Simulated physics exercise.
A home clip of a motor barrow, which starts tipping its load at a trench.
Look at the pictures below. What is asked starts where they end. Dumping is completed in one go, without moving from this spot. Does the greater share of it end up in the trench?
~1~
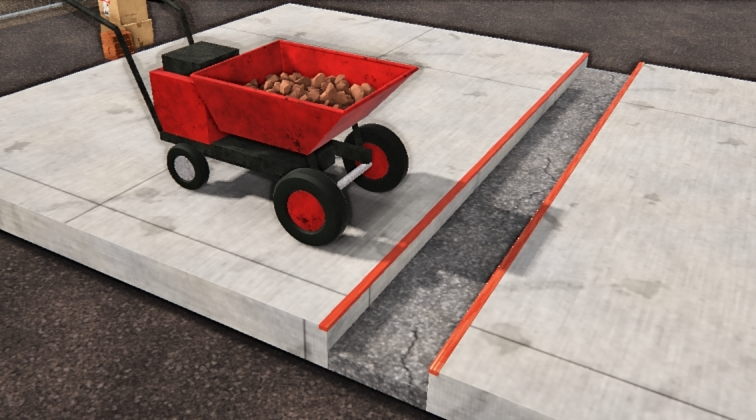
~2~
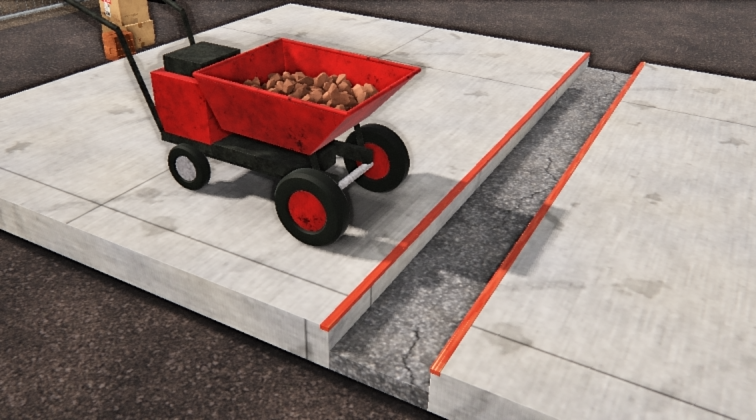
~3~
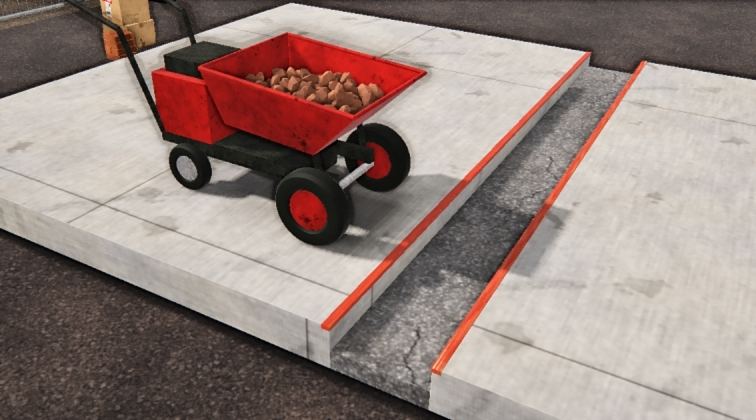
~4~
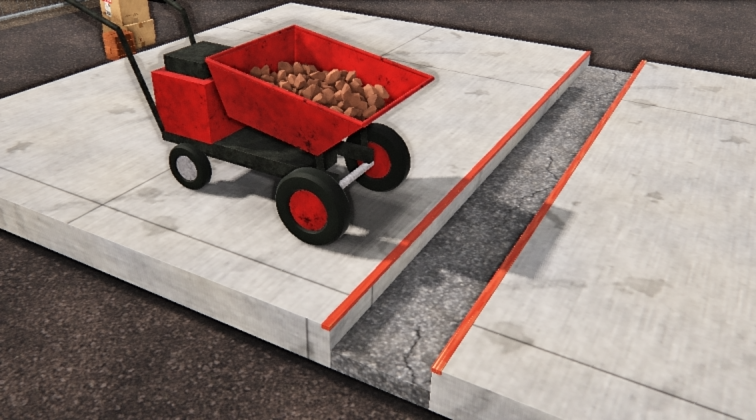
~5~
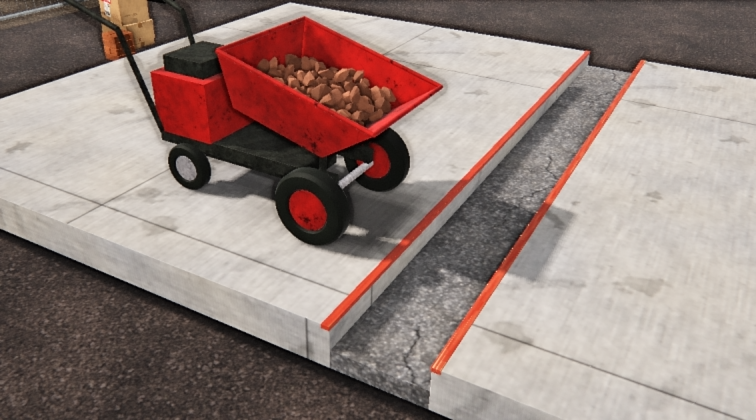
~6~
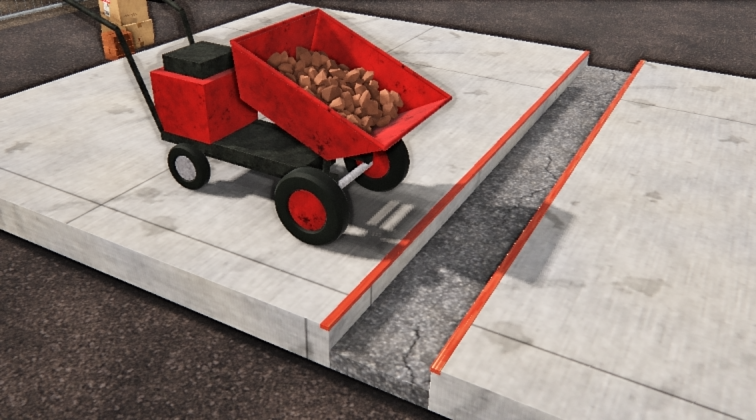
Yes.
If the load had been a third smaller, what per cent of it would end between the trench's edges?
That works out at around 100 percent.
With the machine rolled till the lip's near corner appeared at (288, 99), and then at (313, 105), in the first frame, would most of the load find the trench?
In the first case upwards of half; in the second case upwards of half.
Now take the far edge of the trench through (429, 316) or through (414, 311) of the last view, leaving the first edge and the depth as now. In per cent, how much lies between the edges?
60 % then 30 %, roughly.
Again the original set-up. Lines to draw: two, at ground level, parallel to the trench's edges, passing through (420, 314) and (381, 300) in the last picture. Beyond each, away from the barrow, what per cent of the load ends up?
Estimate: 60 % and 90 %, respectively.
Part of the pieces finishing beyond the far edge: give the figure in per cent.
Roughly 5 in a hundred.
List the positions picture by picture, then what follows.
In the first picture, lip of the skip near (344, 113), level; top of the load near (298, 89), lumps of rubble; first edge of the trench near (356, 292); far edge near (461, 330), the trench over half as wide as the skip, and shallow for its width.
In the second picture, lip of the skip near (348, 114), tipped barely; top of the load near (300, 88).
In the third picture, lip of the skip near (354, 118), tipped barely; top of the load near (311, 89).
In the fourth picture, lip of the skip near (363, 125), tipped a little; top of the load near (294, 82).
In the fifth picture, lip of the skip near (373, 135), tipped clearly; top of the load near (287, 82).
In the sixth picture, lip of the skip near (384, 148), tipped clearly; top of the load near (297, 78); first edge of the trench near (358, 291); far edge near (463, 328).
Shortly afterwards, skip tipped steeply; the whole lot in the skip.
Next, skip tipped right over; near two thirds in the skip; near a third in or heaped over the trench.
Some moments later, skip tipped right over; only a few in the skip; all but a few in or heaped over the trench; a little beyond it.
In the end, skip tipped right over; all but a few in or heaped over the trench; a little beyond it.
